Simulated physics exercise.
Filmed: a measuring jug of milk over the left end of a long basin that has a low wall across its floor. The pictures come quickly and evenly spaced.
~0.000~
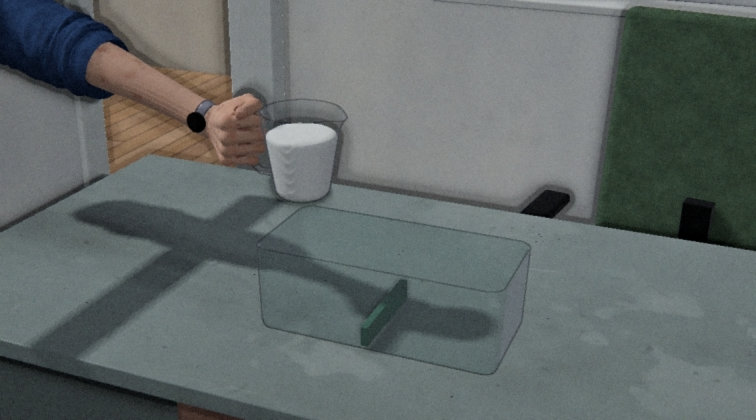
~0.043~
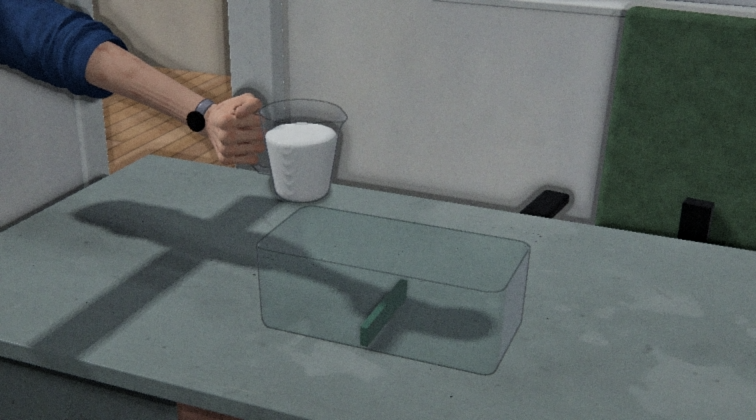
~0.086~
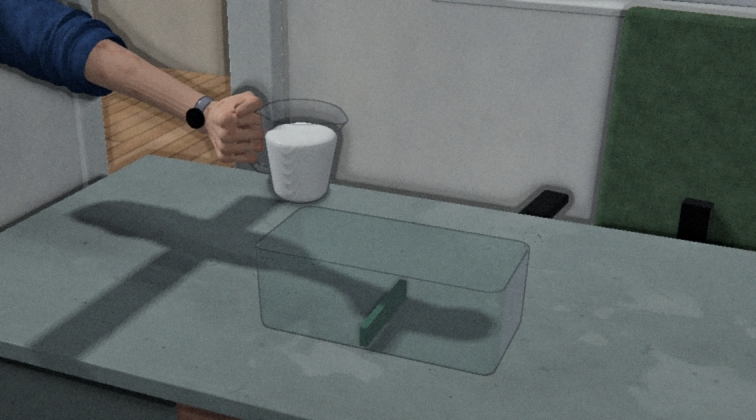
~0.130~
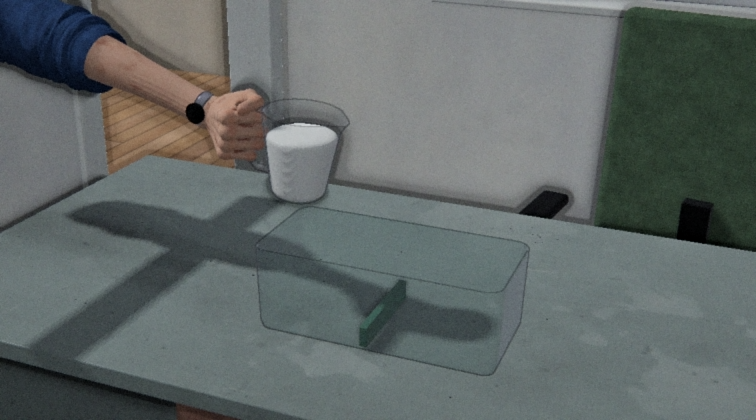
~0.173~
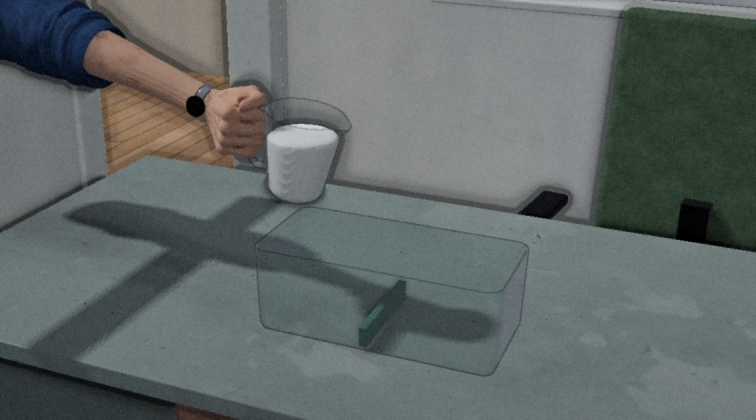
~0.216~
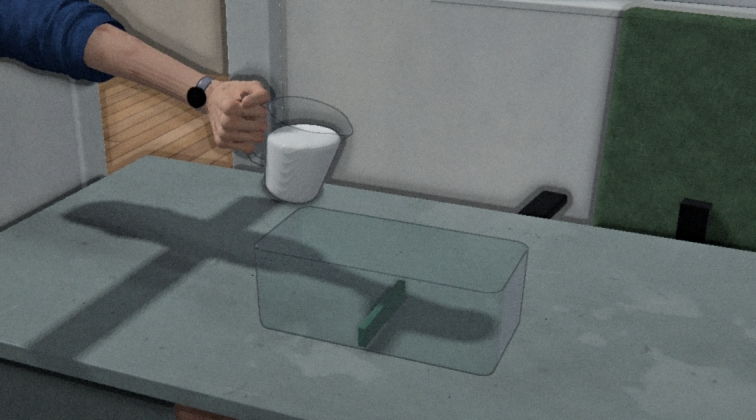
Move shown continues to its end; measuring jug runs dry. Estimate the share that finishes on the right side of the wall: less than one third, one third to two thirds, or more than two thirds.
The right side ends up with one third to two thirds.
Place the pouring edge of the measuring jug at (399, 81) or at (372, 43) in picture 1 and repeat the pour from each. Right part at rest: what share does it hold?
Near 80 % and 80 %.
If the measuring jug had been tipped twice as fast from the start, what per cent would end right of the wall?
Near 25 %.
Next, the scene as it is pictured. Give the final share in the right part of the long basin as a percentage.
That is roughly 50 percent of it.
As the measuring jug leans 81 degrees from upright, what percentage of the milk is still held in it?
Roughly 75 percent.
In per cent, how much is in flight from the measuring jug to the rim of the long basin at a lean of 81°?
Somewhere around 20 per cent of it.
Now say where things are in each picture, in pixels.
The first picture shows tilt 0°; pouring edge (346, 118); surface from (272, 128) to (336, 137); the long basin's rim runs from (280, 226) to (518, 269); the wall's top is at (385, 303).
The second picture shows tilt 1°; pouring edge (346, 119); surface from (272, 128) to (336, 137).
The third picture shows tilt 2°; pouring edge (347, 121); surface from (272, 128) to (336, 138).
The fourth picture shows tilt 5°; pouring edge (348, 124); surface from (272, 129) to (337, 139).
The fifth picture shows tilt 9°; pouring edge (350, 128); surface from (273, 129) to (338, 140).
The sixth picture shows tilt 14°; pouring edge (352, 133); surface from (274, 130) to (339, 141).
A moment on, the measuring jug is tipped on its side and 74 per cent is still to pour, 1 is left of the wall and 5 right of it.
Next, the measuring jug is tipped right over and 8 per cent is still to pour, 42 is left of the wall and 43 right of it.
Then the measuring jug is tipped right over and 0 per cent is still to pour, 52 is left of the wall and 47 right of it.
Later the measuring jug is tipped right over and 0 per cent is still to pour, 52 is left of the wall and 48 right of it.
Finally, 52 per cent lies left of the wall, 48 right of it and 1 outside.
